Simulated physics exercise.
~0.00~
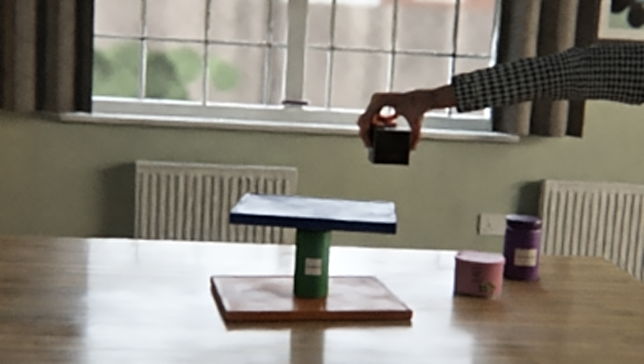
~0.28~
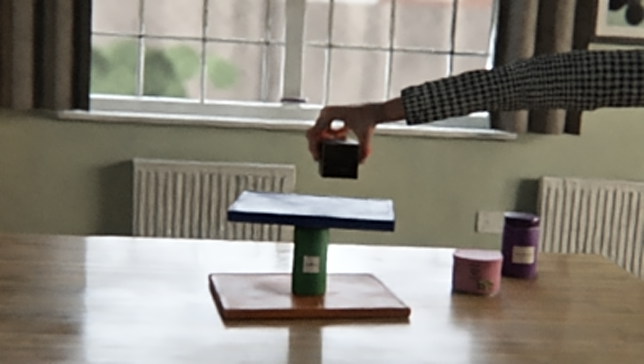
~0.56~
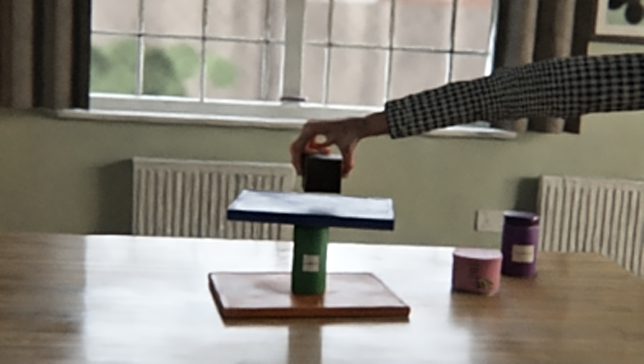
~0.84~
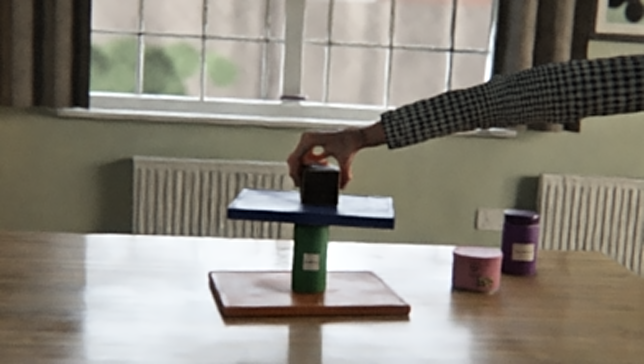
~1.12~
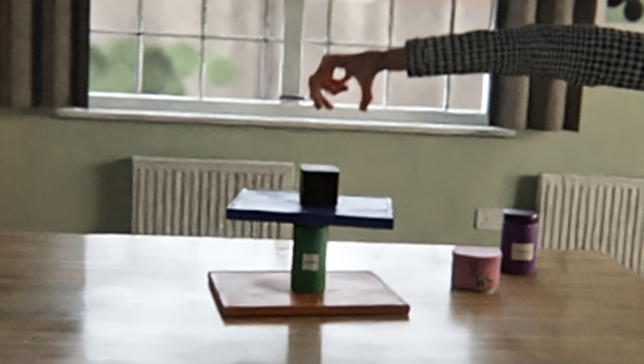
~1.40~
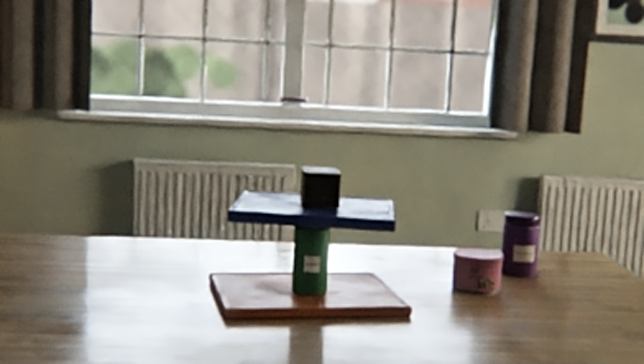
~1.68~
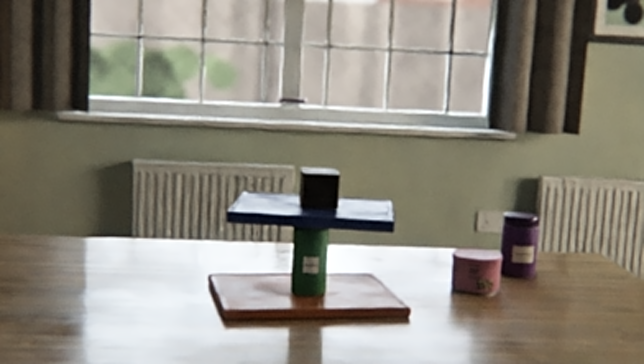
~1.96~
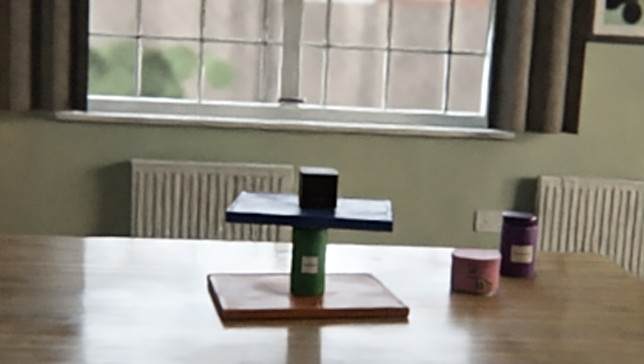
A hand in a checked sleeve moved a black block left and lowered it onto a blue tray balanced on a green jar above an orange tray, then let go and withdrew to the right, leaving the stack standing steady.
